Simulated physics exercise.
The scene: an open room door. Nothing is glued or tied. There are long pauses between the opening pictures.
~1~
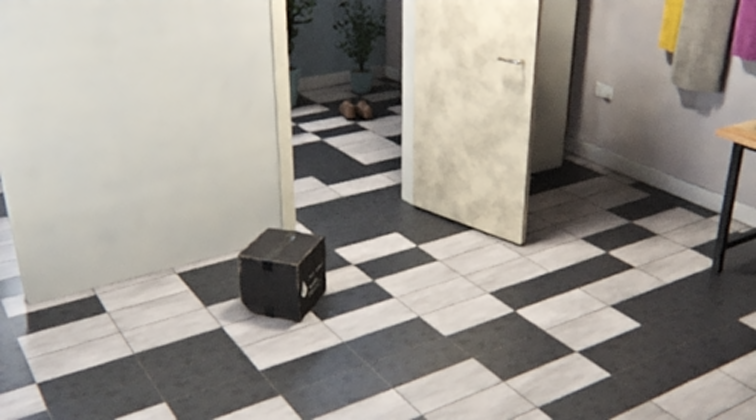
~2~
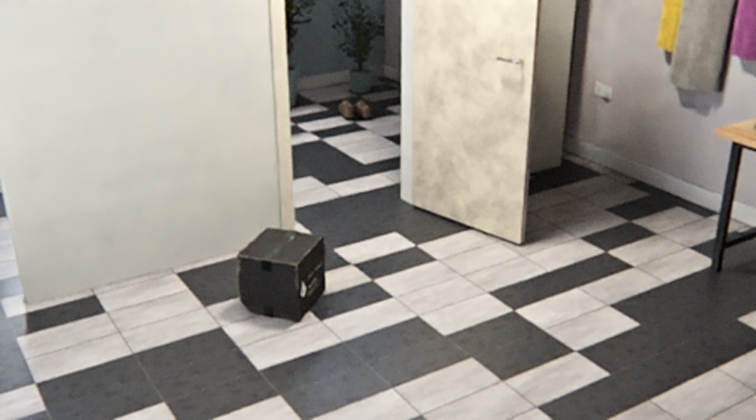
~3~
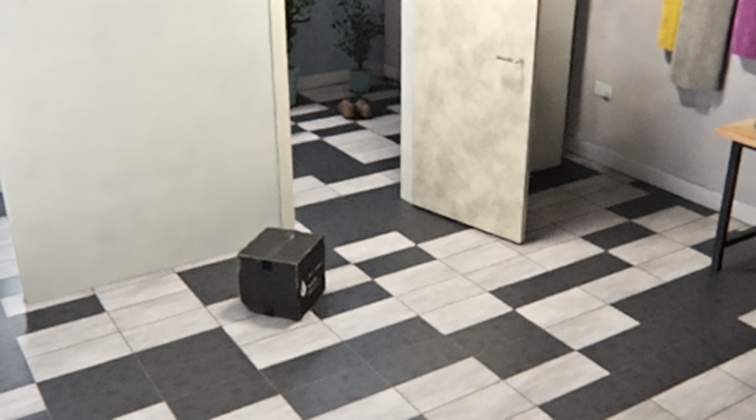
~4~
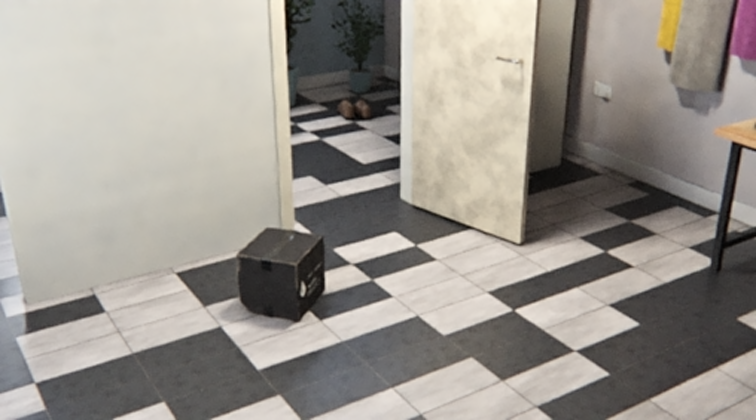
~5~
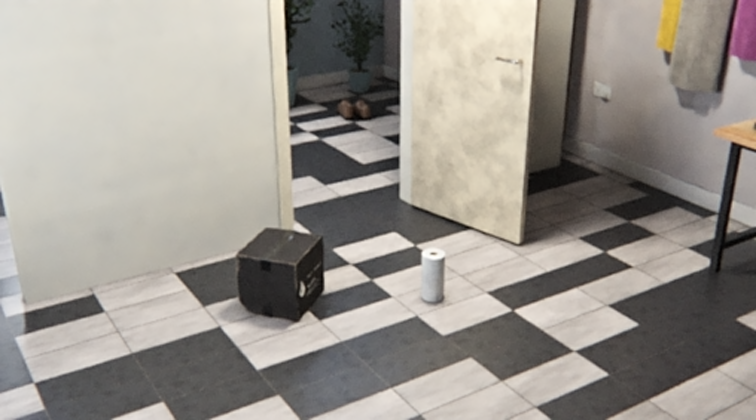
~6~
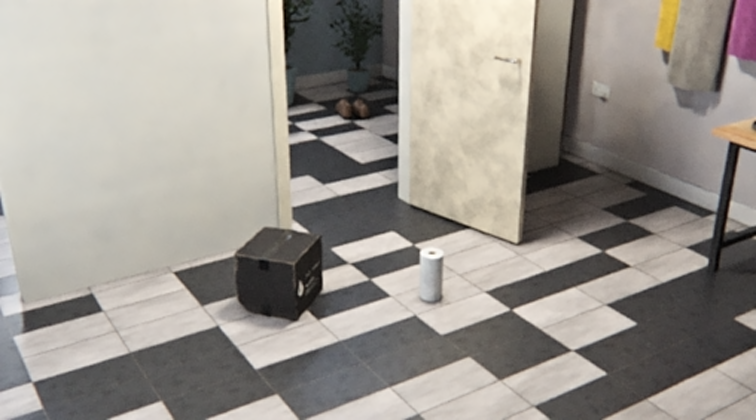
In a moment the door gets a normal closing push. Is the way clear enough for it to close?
Outcome: The door shuts.
Then, 0.50 s later than the last frame, door 85° open.
Then, 0.80 s later than the last frame, door 61° open.
Then, 1.10 s later than the last frame, door 34° open.
Then, 1.40 s later than the last frame, door 5° open.
When it is over, door 0° open; both as before. End places, in pixels of the last picture, white roll near (432, 275).
